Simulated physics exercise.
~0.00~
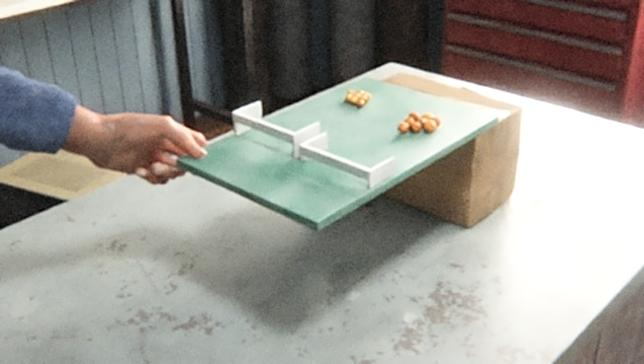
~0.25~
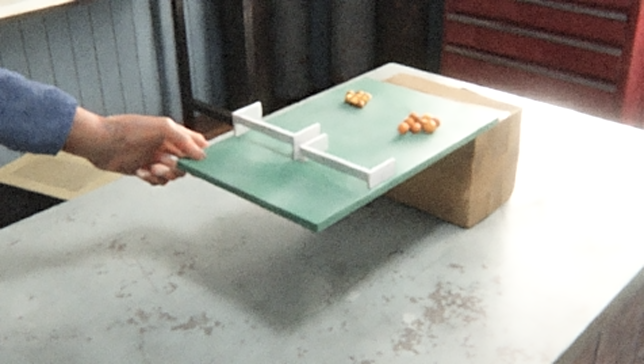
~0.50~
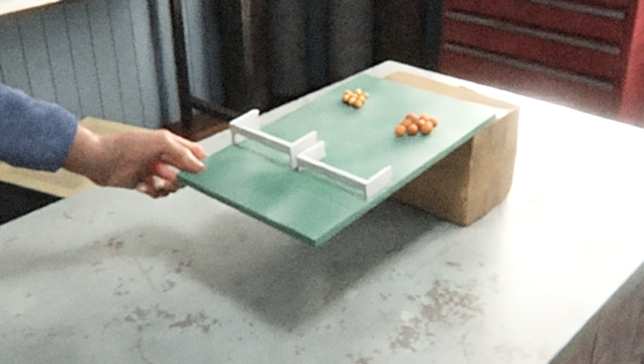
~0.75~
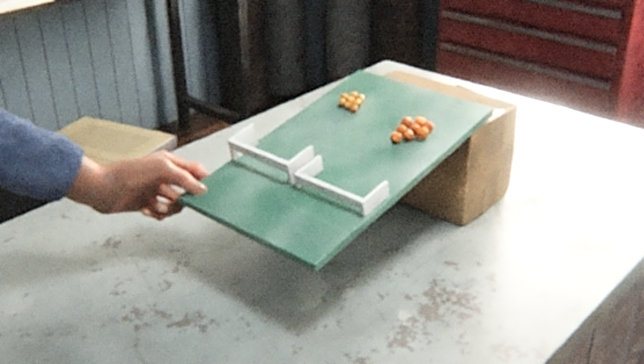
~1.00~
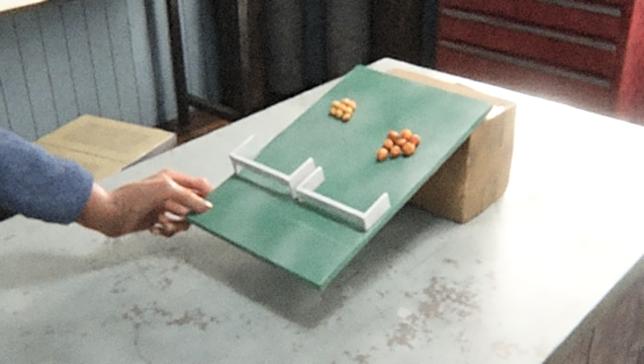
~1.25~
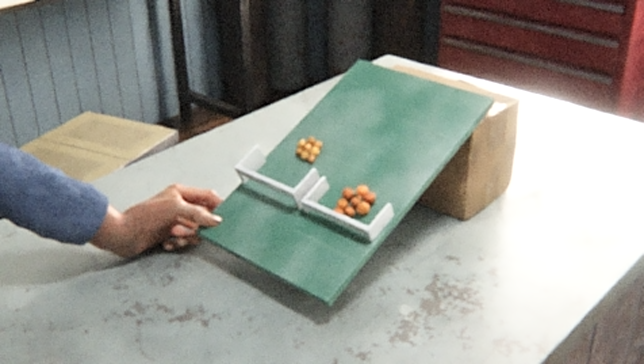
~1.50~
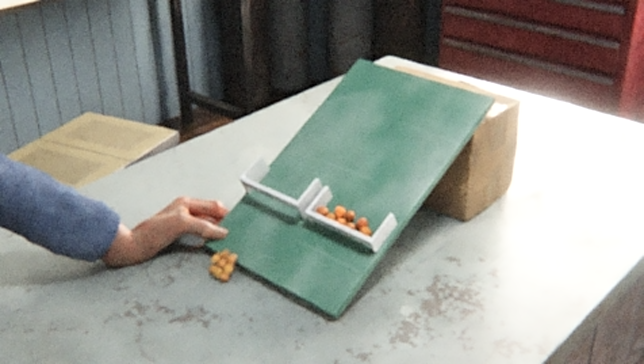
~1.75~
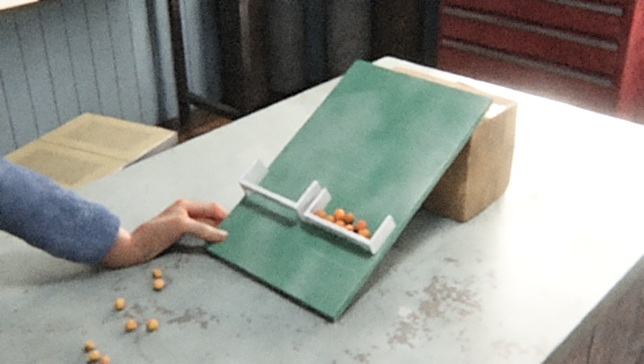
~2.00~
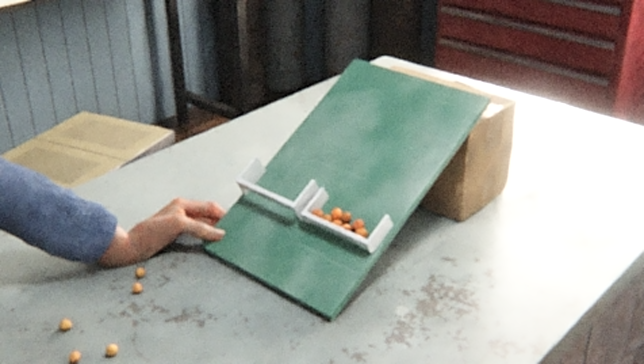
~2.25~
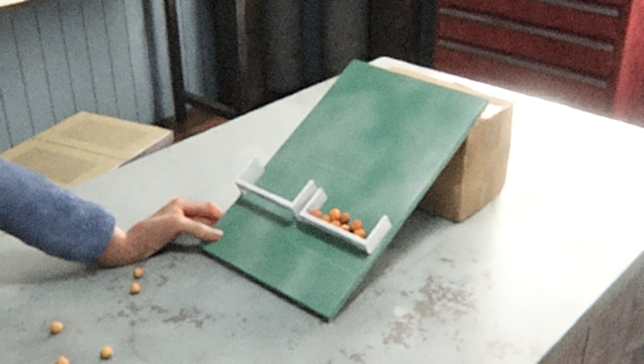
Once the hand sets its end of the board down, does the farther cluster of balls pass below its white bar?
Yes, the farther cluster slips under its bar and runs off onto the table, while the nearer cluster is stopped by its own bar.
A green board, held up at its left end by a hand in a blue sleeve, rests on a brown block with two small clusters of orange balls near its upper end. The hand lowers its end toward the grey table, and the board tilts into a ramp. Both clusters slide down toward two white bars stuck across the slope. The nearer cluster stops against its bar, while the farther, yellower one slips under the other bar and off the low edge. Its balls scatter leftward across the table, and the nearer balls stay gathered behind their bar.
